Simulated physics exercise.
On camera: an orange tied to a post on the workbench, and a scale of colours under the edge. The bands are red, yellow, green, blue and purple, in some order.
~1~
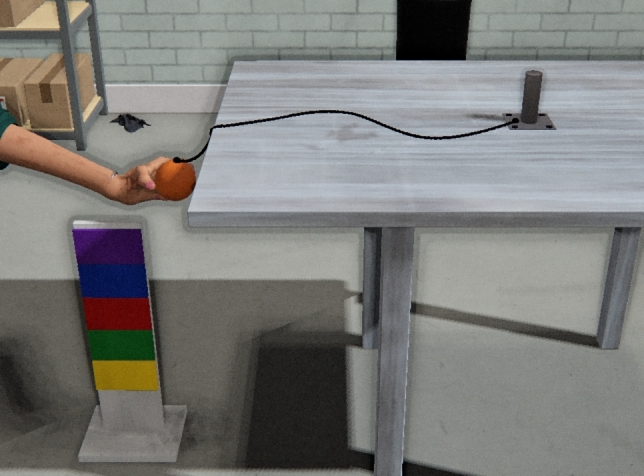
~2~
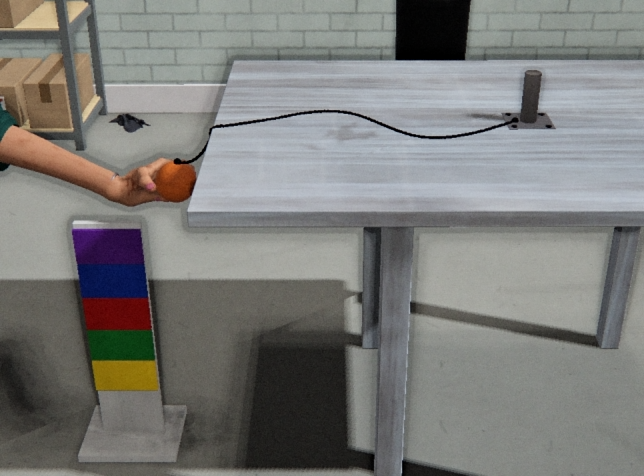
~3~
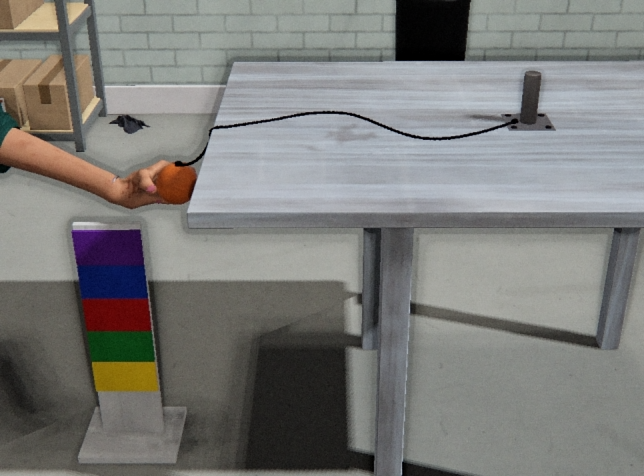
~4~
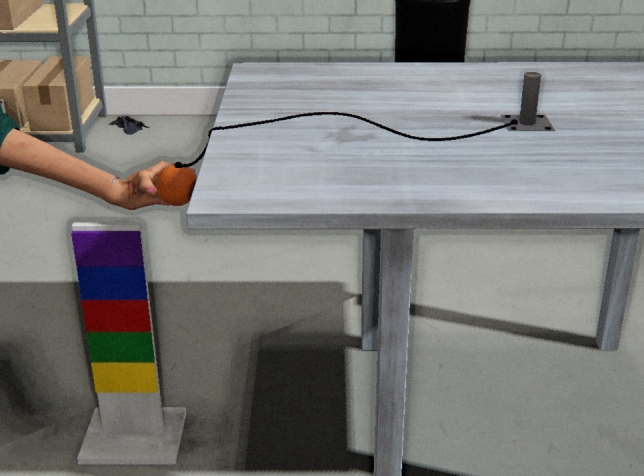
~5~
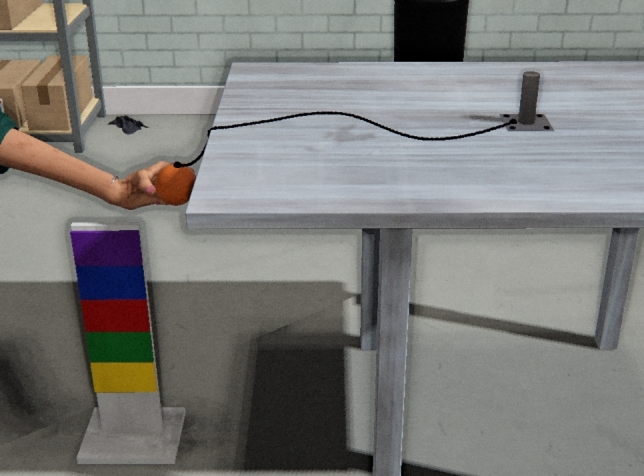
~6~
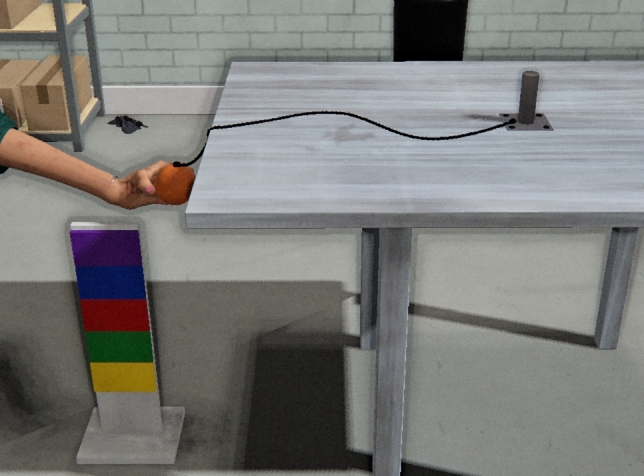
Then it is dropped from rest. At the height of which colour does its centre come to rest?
The shoelace holds its middle at purple.
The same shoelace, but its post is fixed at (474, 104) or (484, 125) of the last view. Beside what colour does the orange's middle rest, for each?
Taking them in turn: Blue; blue.
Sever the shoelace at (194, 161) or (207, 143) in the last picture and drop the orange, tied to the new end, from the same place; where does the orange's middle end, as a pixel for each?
About (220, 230) and (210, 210).
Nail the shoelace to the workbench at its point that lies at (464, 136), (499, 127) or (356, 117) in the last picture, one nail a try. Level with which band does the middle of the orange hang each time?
Taking them in turn: Purple; purple; no band.
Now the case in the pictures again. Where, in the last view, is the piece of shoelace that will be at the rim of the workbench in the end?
At (259, 122), roughly.
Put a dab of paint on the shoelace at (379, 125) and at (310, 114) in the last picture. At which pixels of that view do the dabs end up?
Near (351, 125) and (268, 127).
Soon after, orange near (201, 236); level with purple.
After that, orange near (240, 239); level with purple.
And then, orange near (232, 246); level with purple.
In the end, orange near (224, 247); level with purple. At purple.
